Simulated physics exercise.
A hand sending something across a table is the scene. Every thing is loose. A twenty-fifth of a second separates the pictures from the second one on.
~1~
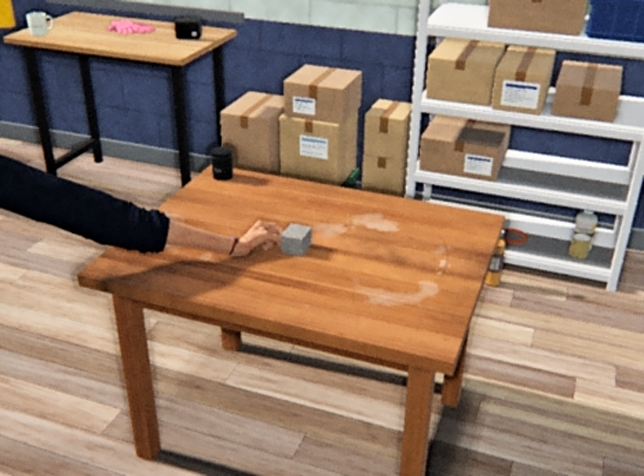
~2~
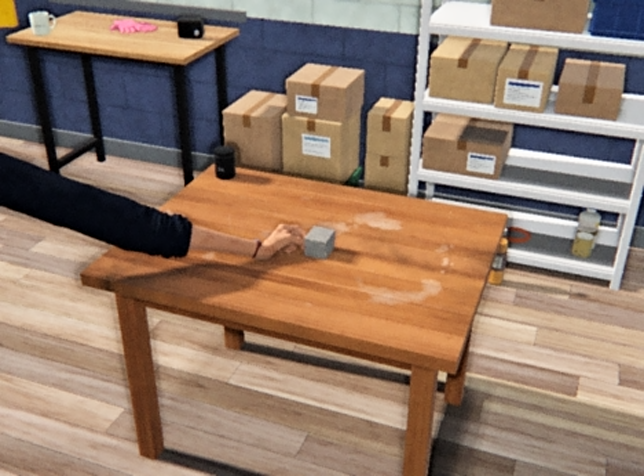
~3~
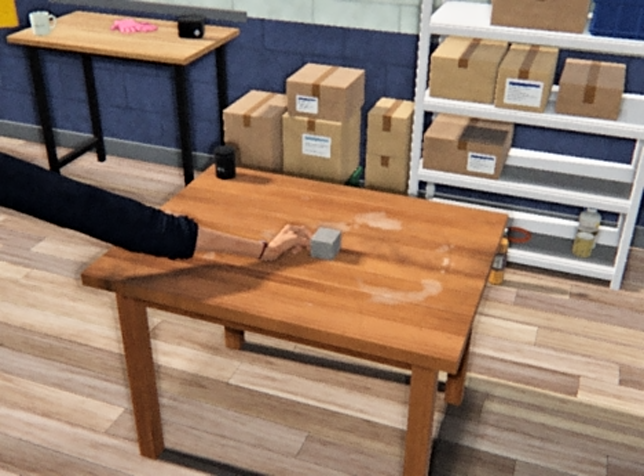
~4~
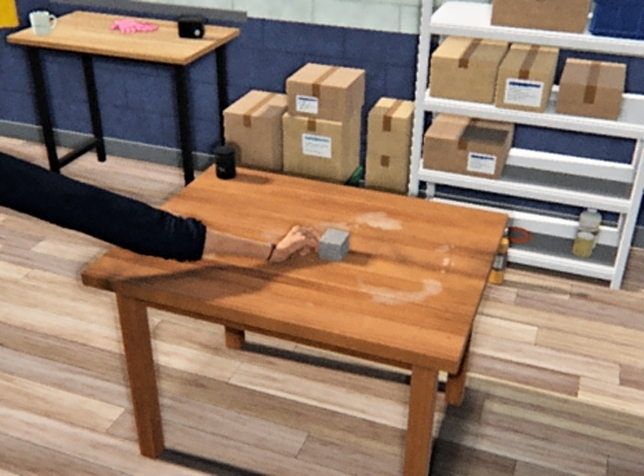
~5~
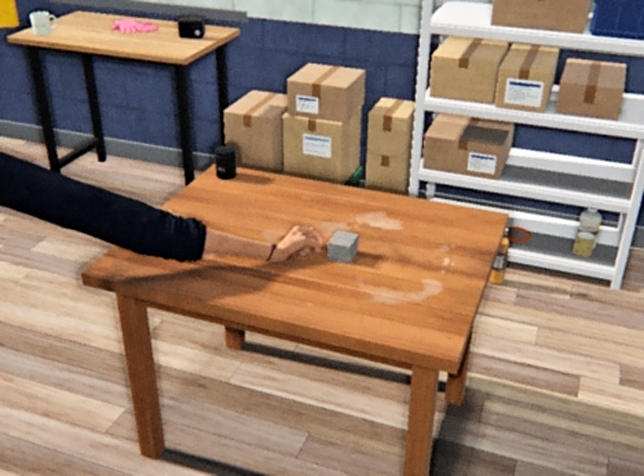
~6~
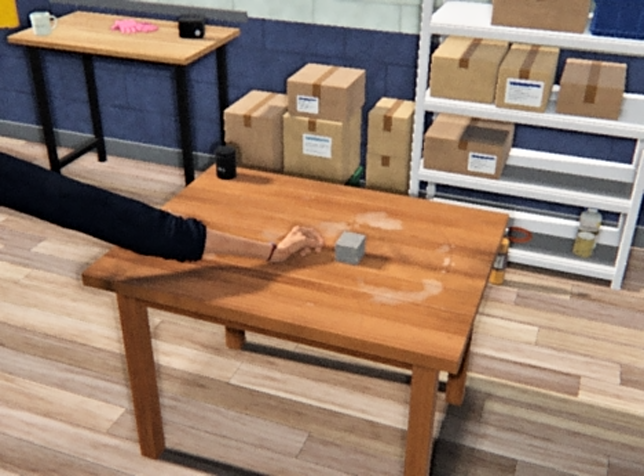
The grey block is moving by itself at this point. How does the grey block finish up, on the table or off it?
It finishes on the table.
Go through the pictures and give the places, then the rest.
The first frame shows under the hand; grey block (297, 240).
The second frame shows under the hand; grey block (320, 243).
The third frame shows under the hand; grey block (326, 244).
The fourth frame shows grey block (334, 245).
The fifth frame shows grey block (343, 247) slid a little.
The sixth frame shows grey block (350, 248) slid about its own width.
Then, 0.24 s after the last picture, grey block slid about its own width near (363, 251).
Then, 0.48 s after the last picture, grey block resting near (363, 251).
At rest, moved from the start, grey block. Seen from the same camera at the end, grey block near (363, 251).
